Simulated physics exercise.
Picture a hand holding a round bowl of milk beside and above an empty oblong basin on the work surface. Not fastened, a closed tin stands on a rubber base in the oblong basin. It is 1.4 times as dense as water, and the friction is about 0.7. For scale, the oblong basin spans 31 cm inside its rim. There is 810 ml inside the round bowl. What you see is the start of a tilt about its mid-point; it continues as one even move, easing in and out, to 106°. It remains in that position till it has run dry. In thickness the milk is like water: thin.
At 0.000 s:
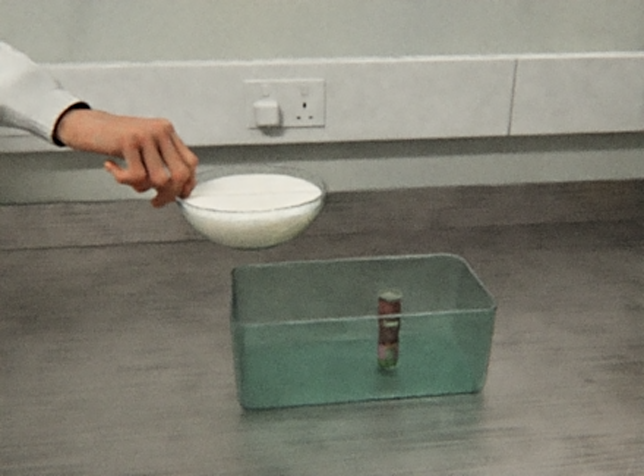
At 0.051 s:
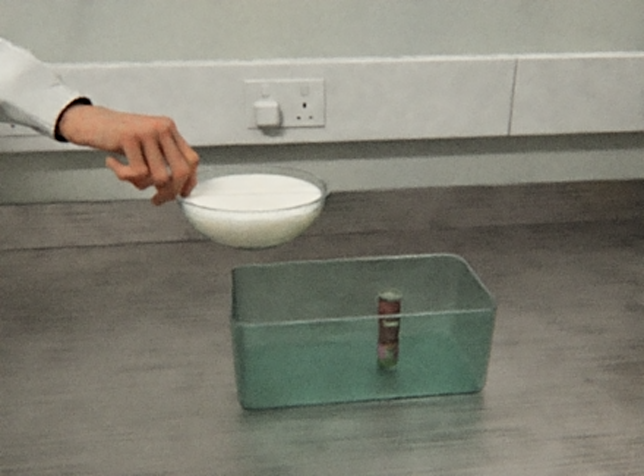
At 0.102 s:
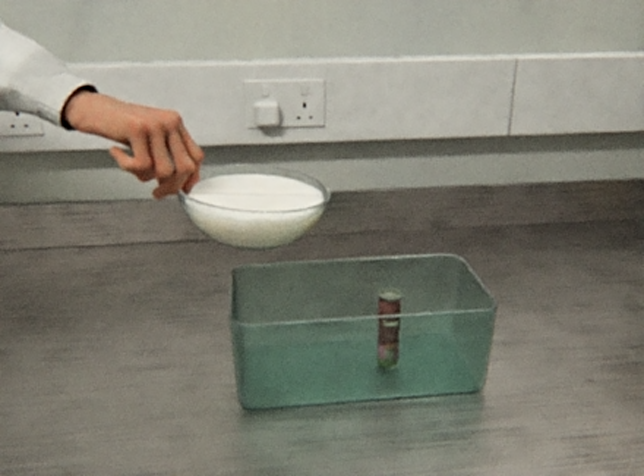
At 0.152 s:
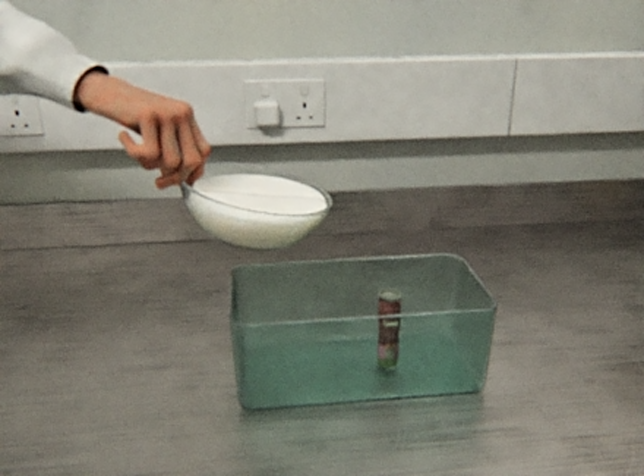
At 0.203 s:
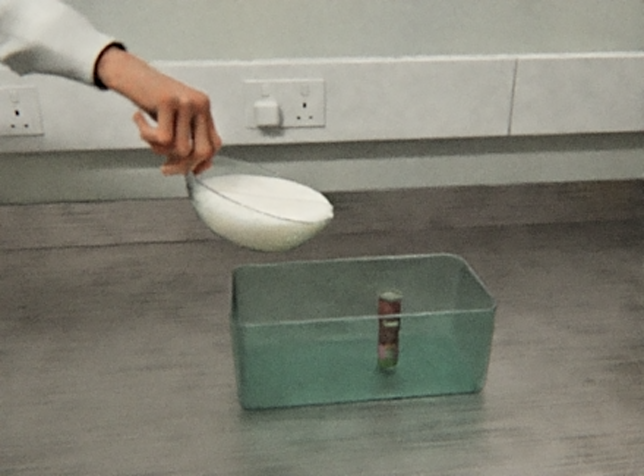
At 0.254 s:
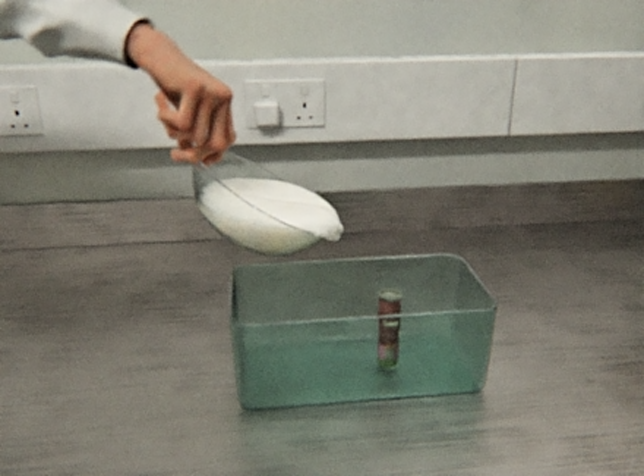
A hand steadily tilts a round bowl of milk rightward above an oblong basin holding a tin.
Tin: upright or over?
Over.
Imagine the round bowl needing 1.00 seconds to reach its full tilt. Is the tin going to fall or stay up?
Outcome - the tin stays erect.
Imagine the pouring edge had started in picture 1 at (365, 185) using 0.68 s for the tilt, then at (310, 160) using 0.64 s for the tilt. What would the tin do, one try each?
In the first try it remains standing; in the second it comes down.
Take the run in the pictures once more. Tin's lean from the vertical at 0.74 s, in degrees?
The tilt comes to near 0°.
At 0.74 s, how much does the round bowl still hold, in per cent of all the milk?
What remains is about 0 percent of it all.
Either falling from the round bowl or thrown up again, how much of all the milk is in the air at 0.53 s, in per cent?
Some 12 per cent, I reckon.
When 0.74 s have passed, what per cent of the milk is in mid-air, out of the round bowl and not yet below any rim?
Something like 3 per cent is in the air then.
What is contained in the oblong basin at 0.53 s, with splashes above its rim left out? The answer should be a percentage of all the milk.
About 86%.
By 0.53 s the tilt is 94° and 3 per cent is still to pour; the tin stands where it began.
By 0.74 s the tilt is 106° and 0 per cent is still to pour; the tin stands 1 cm from where it began.
By 0.95 s the tilt is 106° and 0 per cent is still to pour; the tin leans 42°.
By 1.18 s the tilt is 106° and 0 per cent is still to pour; the tin lies on its side.
At rest the tin lies on its side.
